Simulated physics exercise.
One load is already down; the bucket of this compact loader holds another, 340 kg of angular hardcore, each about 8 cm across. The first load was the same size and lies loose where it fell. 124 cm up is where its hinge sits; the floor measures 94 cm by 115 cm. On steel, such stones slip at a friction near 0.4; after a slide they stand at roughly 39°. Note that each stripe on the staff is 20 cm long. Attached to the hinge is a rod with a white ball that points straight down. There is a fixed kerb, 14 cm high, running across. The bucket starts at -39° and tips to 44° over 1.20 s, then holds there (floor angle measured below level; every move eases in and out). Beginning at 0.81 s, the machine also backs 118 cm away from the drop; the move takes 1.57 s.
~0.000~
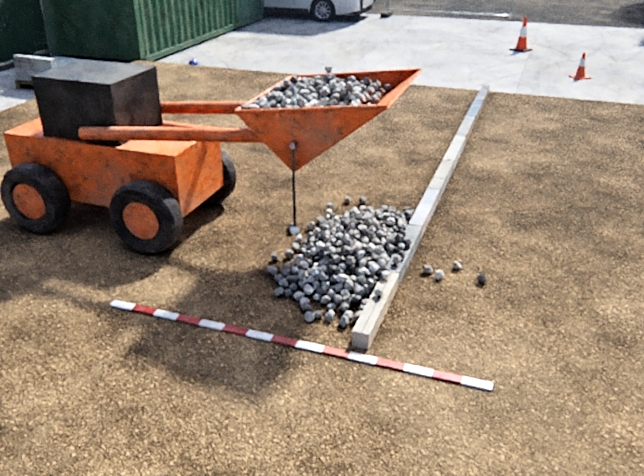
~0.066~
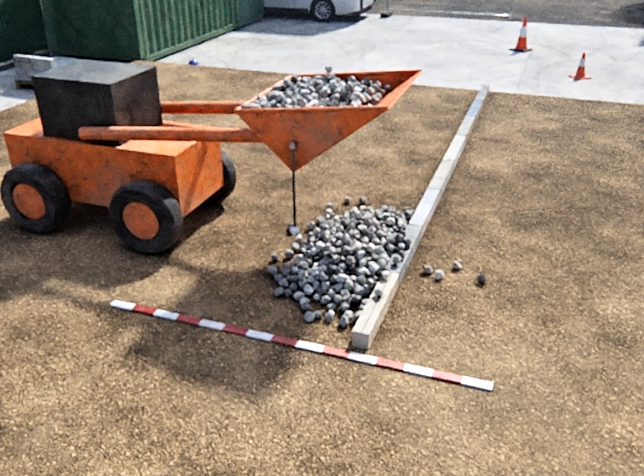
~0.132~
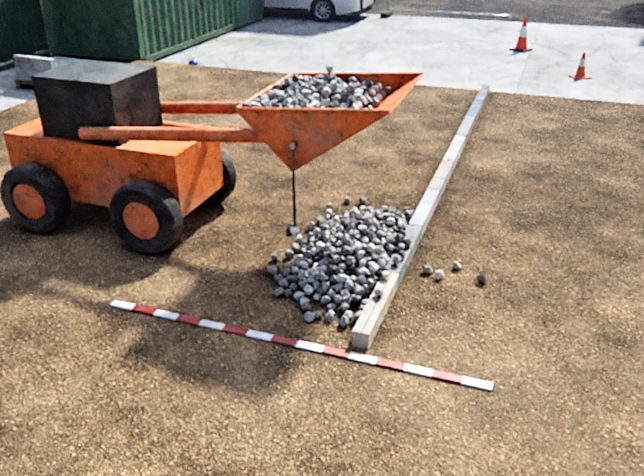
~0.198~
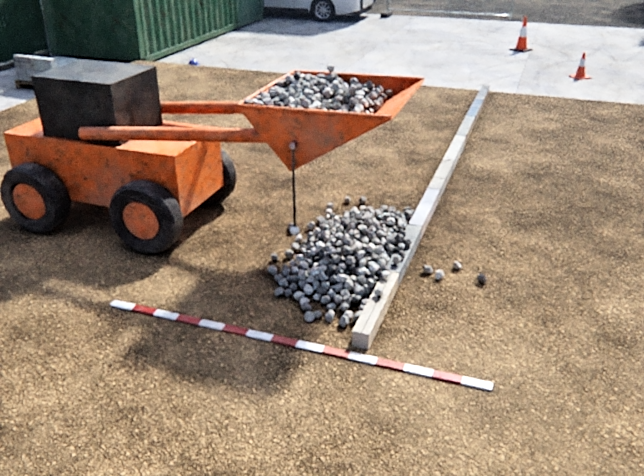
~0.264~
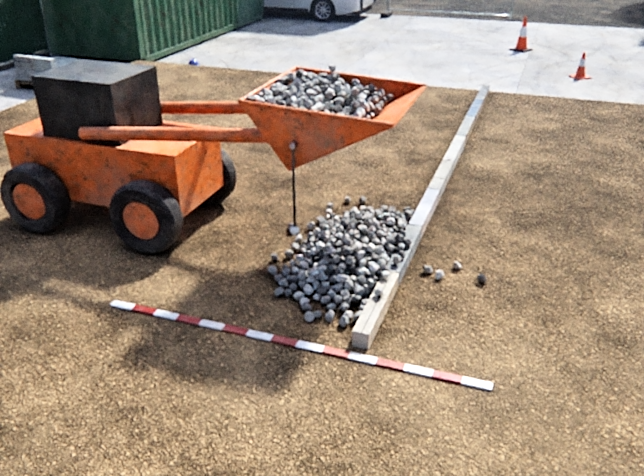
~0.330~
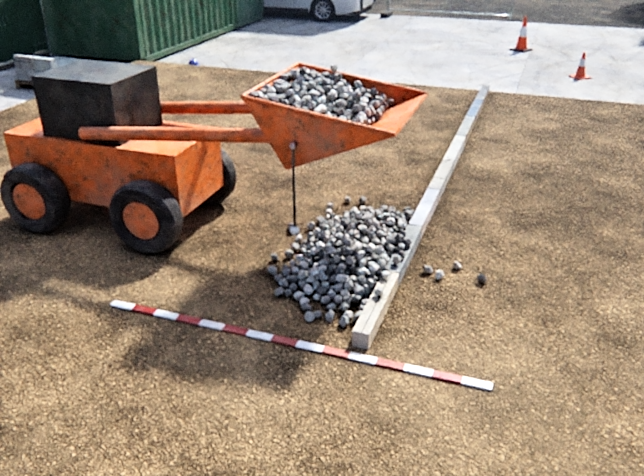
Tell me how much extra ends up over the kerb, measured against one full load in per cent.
The extra comes to about 18 percent of a load.
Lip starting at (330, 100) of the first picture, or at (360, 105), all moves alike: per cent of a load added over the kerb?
About 0 and 5 per cent.
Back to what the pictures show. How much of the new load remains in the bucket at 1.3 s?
It holds some 30 per cent.
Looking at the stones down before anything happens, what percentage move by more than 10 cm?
Close to 5 per cent.
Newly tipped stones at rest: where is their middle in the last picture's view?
I'd say close to (370, 244).
After 0.9 s the floor is at 31°; in per cent of one load, 100 in the bucket, 99 on this side of the kerb, 1 over the kerb; the foremost stones are at (424, 267).
After 1.3 s the floor is at 44°; in per cent of one load, 30 in the bucket, 168 on this side of the kerb, 2 over the kerb; the foremost stones are at (433, 262).
After 2.8 s the floor is at 44°; in per cent of one load, 0 in the bucket, 181 on this side of the kerb, 19 over the kerb; the foremost stones are at (503, 283).
After 5.5 s the floor is at 44°; in per cent of one load, 0 in the bucket, 181 on this side of the kerb, 19 over the kerb; the foremost stones are at (503, 283). Net gain over the kerb, 18.
